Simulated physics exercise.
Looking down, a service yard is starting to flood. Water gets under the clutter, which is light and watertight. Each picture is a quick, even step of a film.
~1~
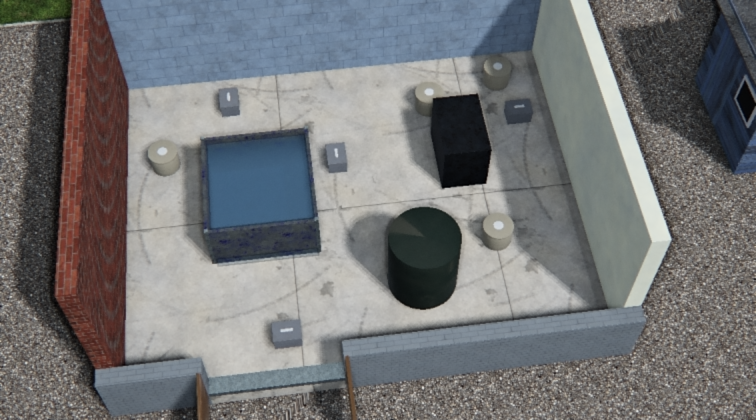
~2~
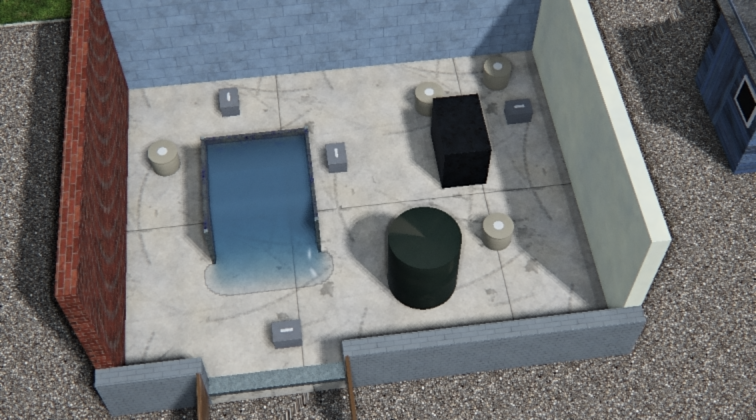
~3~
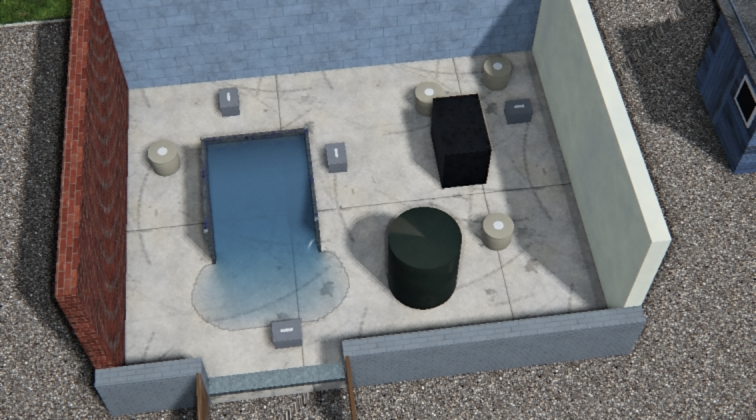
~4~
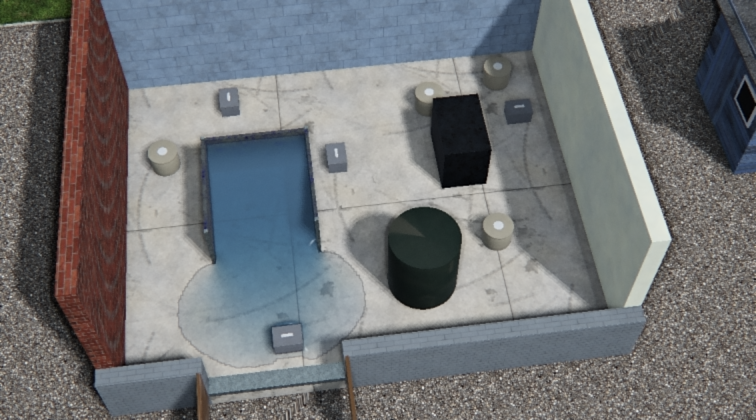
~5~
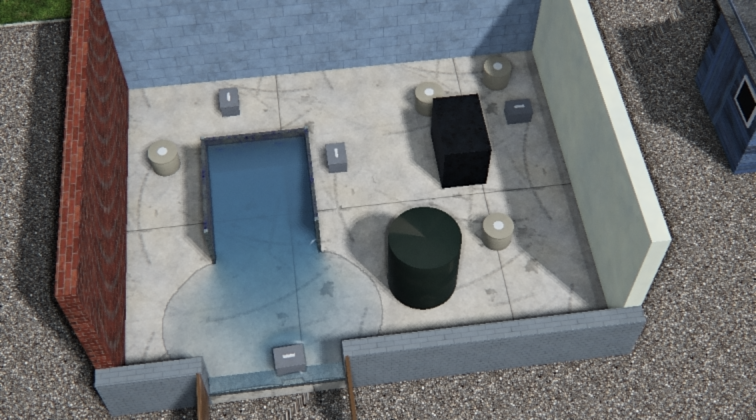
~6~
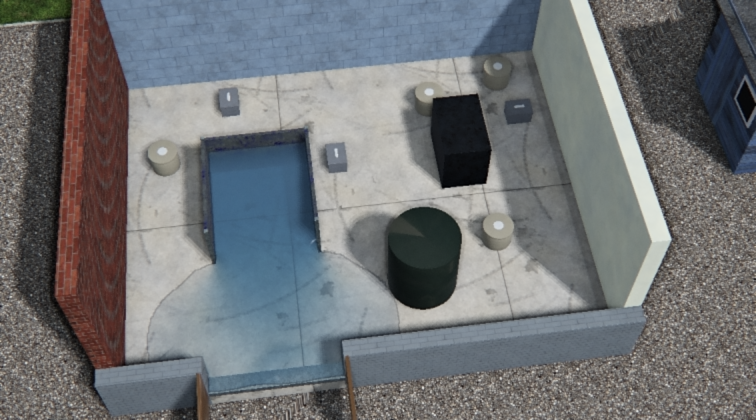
Water pours from an open tank, spreads across the yard and carries a grey box out through the gap.
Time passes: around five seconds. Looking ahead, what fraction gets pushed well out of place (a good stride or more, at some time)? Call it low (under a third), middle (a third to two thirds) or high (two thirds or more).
Low.
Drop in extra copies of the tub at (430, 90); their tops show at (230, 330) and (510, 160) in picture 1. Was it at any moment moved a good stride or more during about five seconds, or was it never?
Result, in sequence - displaced that far / short of that distance.
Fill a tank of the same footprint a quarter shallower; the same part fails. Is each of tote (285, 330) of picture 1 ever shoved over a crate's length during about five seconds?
For this item: Travelled that far.
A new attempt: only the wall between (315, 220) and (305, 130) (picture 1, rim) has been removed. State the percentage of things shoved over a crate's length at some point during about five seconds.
Estimate: Close to 60 per cent.
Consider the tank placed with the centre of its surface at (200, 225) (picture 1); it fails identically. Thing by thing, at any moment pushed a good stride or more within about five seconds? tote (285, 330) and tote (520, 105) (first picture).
Travelled that far, fell short.
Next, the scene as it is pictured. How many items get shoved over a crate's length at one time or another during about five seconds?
That adds up to 1.
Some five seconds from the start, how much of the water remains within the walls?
Close to 42 per cent, I think.
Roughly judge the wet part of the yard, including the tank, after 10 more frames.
Close to 35 %.
A moment on, 1 of 8 are well off their spots; 0 afloat.
Next, 1 of 8 are well off their spots; 0 afloat.
Later, 1 of 8 are well off their spots; 0 afloat.
In the end, 1 of 8 are well off their spots, and 1 have been at some point; 0 afloat.
